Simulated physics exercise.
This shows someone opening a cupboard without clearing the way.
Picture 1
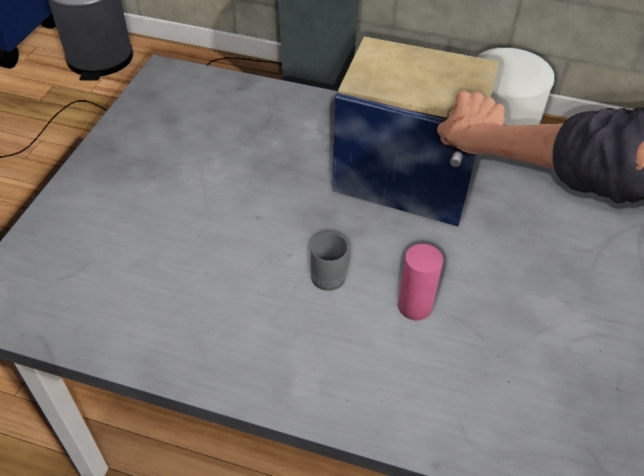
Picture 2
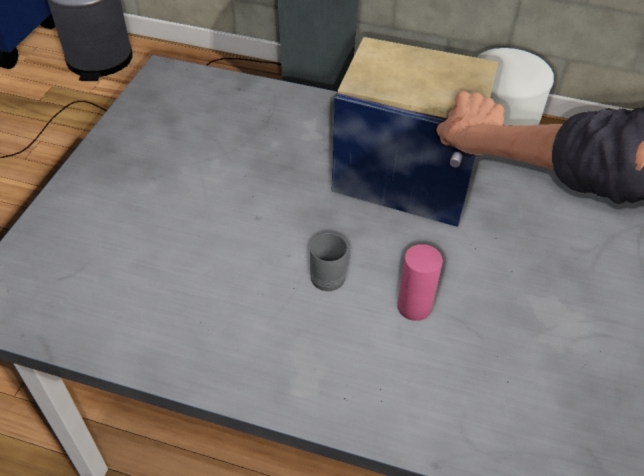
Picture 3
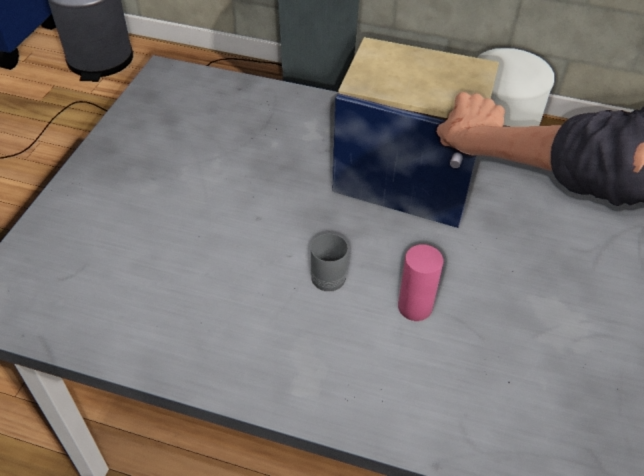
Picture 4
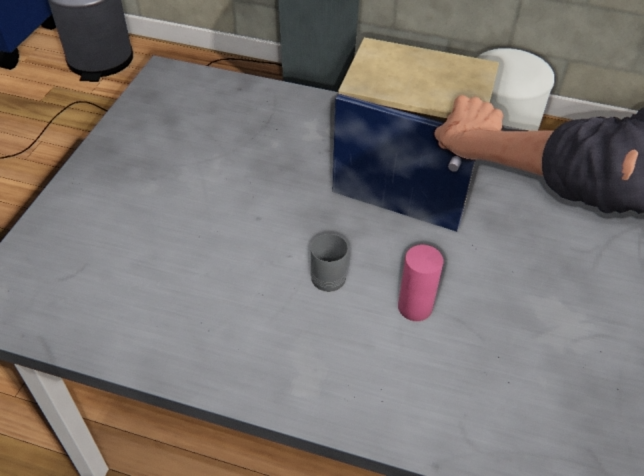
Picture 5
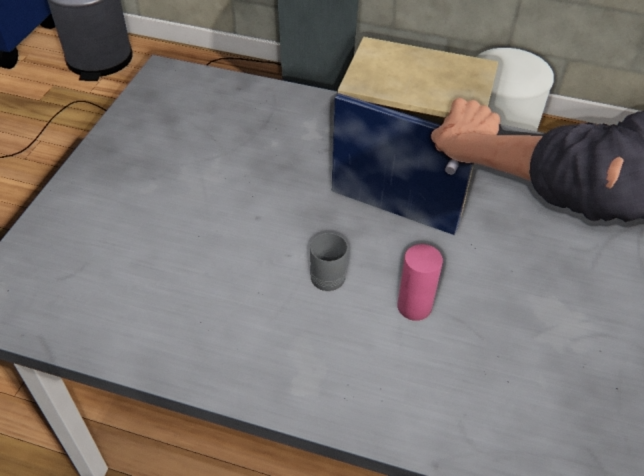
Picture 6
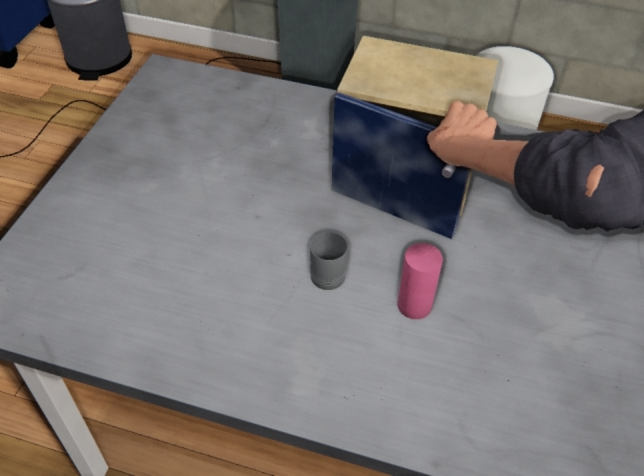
On a grey table, a hand grips the handle of a small cupboard's dark blue door and, after barely moving, pulls it slightly open, while a grey beaker and a pink candle stand still in front of it.
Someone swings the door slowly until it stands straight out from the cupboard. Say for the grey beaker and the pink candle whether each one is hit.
The grey beaker is displaced; the pink candle keeps its place.
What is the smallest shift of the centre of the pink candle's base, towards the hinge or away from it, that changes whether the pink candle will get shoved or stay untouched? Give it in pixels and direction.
An upward move of around 12 pixels.
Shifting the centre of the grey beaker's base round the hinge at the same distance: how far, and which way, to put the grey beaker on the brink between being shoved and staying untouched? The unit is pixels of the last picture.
Roughly 40 pixels, to the left.
Then, 1.74 s after the last picture, door 69° open; grey beaker moved a little near (321, 262); pink candle at rest near (419, 282).
Then, 2.10 s after the last picture, door 81° open; grey beaker moved about its own width near (296, 262); pink candle at rest near (419, 282).
At rest, the grey beaker is pushed along, near (278, 258); the pink candle remains where it is, near (419, 282).
